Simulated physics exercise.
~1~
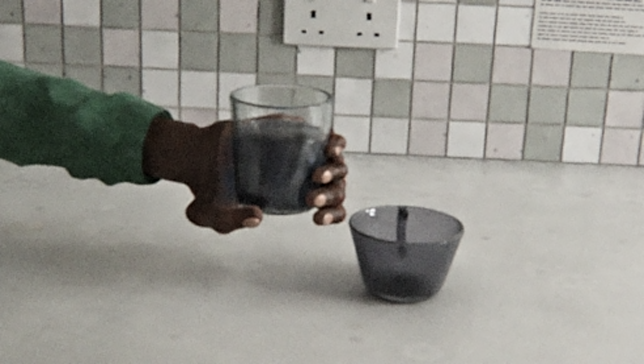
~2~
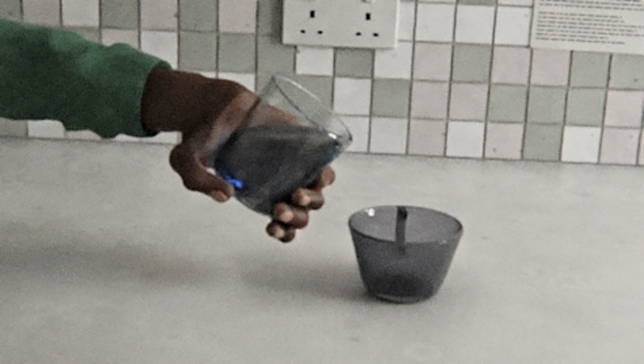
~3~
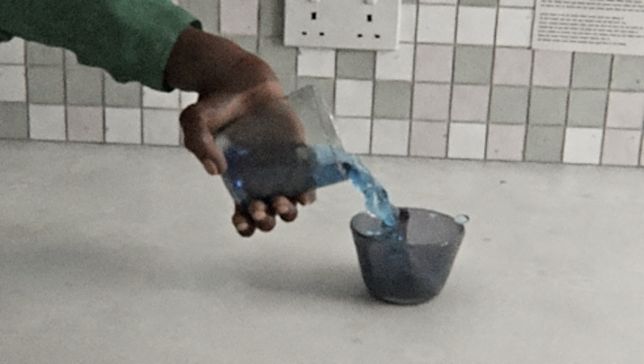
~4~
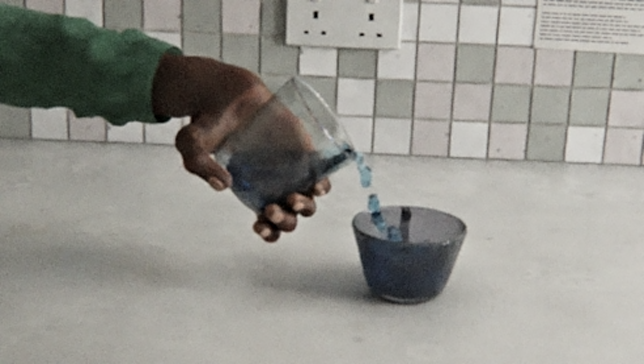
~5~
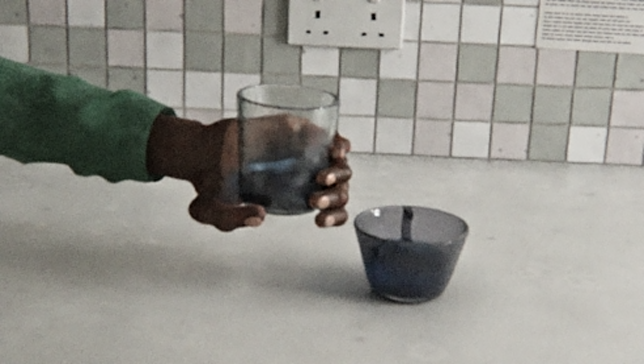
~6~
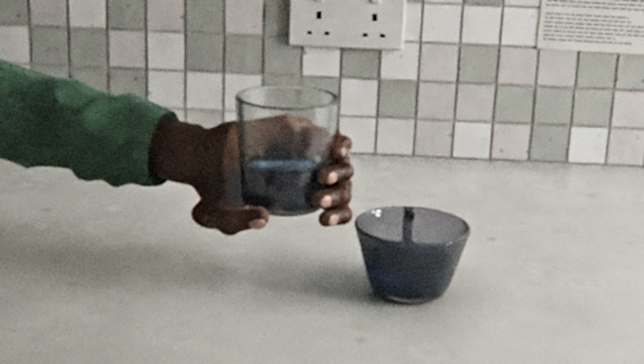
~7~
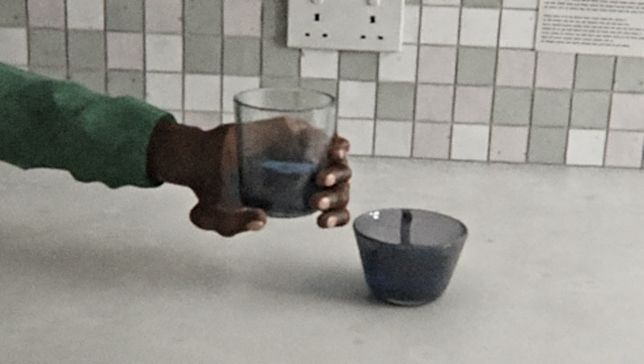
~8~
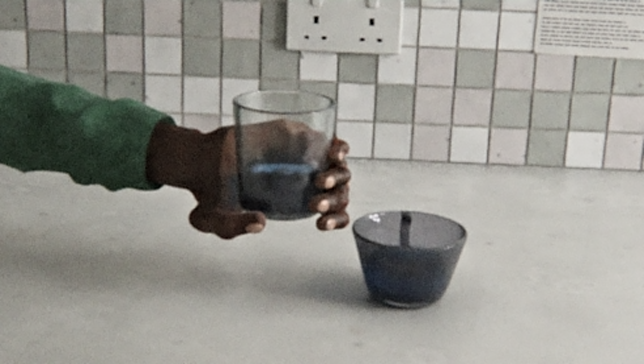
The clip shows a hand in a green sleeve holding a glass tumbler of bluish liquid above a grey worktop, tilting it rightwards to pour into a small dark glass cup, then bringing it upright again, with some liquid left in the tumbler and the cup partly filled.
